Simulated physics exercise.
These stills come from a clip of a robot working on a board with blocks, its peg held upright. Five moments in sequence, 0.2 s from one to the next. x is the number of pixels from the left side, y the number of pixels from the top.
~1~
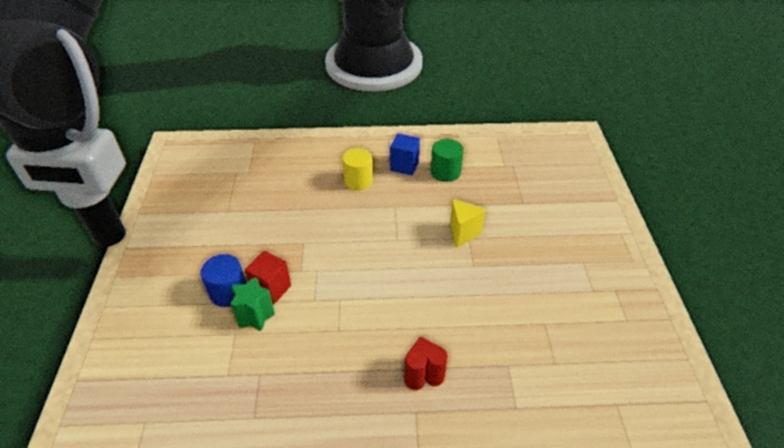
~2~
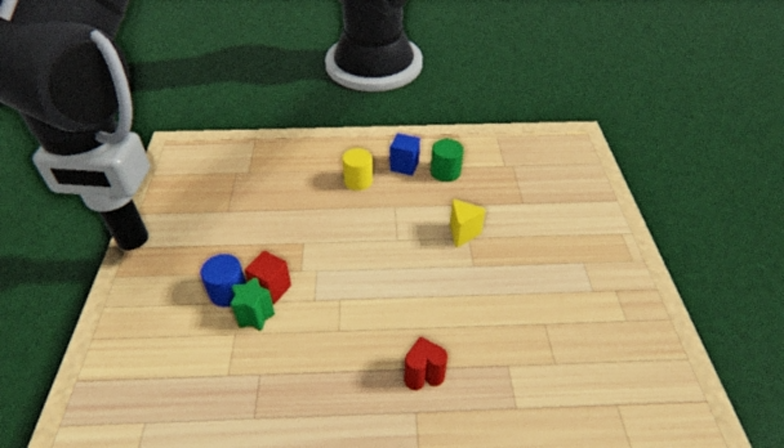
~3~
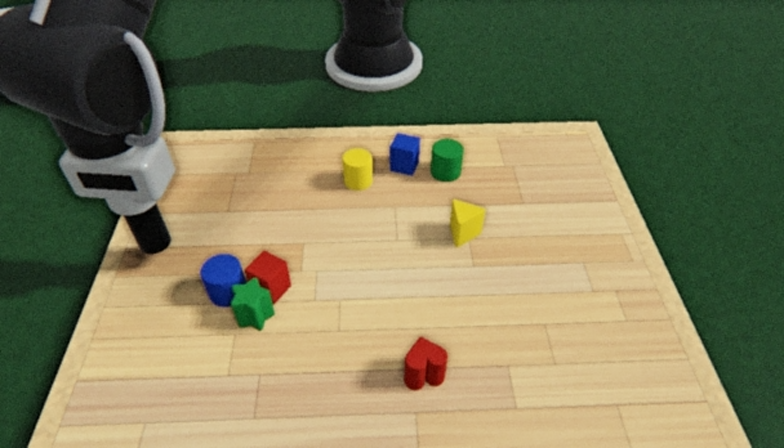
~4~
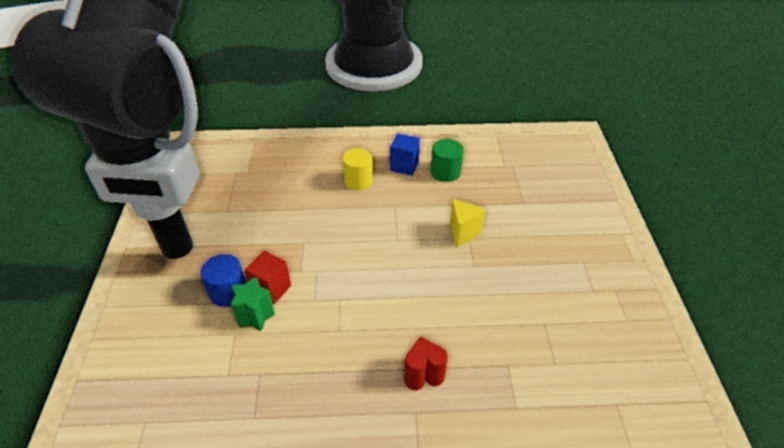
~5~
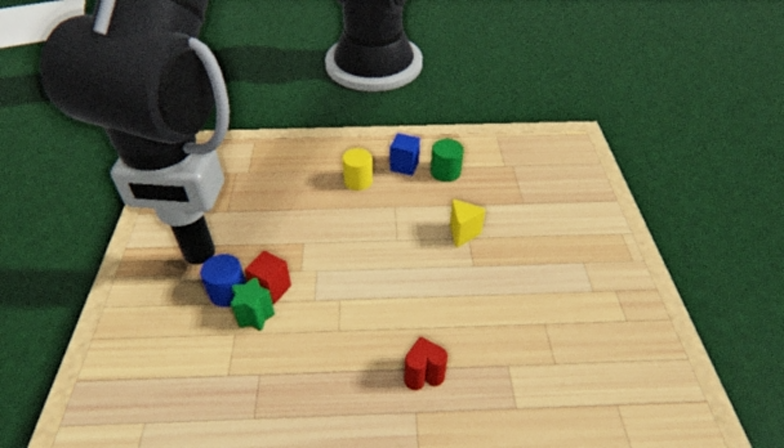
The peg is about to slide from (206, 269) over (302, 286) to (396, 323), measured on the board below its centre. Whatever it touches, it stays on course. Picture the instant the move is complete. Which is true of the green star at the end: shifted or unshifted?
Here the green star moves off its spot.
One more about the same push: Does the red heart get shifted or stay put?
It is not moved.
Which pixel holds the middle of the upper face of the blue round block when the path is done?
I'd guess (239, 281).
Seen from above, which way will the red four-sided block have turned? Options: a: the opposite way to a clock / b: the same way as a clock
b (the same way as a clock)
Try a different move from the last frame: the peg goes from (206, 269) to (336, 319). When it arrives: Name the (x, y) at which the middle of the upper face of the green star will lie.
That would be at about pixel (267, 327).
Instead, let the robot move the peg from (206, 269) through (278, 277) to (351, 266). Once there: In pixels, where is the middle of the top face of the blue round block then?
The top centre is at (237, 279).
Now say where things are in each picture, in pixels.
The first frame shows peg's lower end at (110, 236); blue round block at (220, 268); green star at (248, 293); red four-sided block at (265, 265); red heart at (426, 353).
The second frame shows peg at (133, 239); blocks still.
The third frame shows peg at (155, 243); blocks still.
The fourth frame shows peg at (178, 248); blocks still.
The fifth frame shows peg at (200, 253); blue round block at (220, 268); green star at (248, 293); red four-sided block at (265, 265); red heart at (426, 353).
What follows on the original path. One third of the way, peg at (266, 263); blue round block at (239, 281); green star at (253, 305); red four-sided block at (286, 275), turned 40° anticlockwise.
Two thirds of the way, peg at (331, 280); blue round block at (239, 281); green star at (253, 305); red four-sided block at (325, 301), turned 45° clockwise.
At the end, peg at (396, 307); blue round block at (239, 281); green star at (253, 305); red four-sided block at (331, 304), turned 80° clockwise; red heart still.
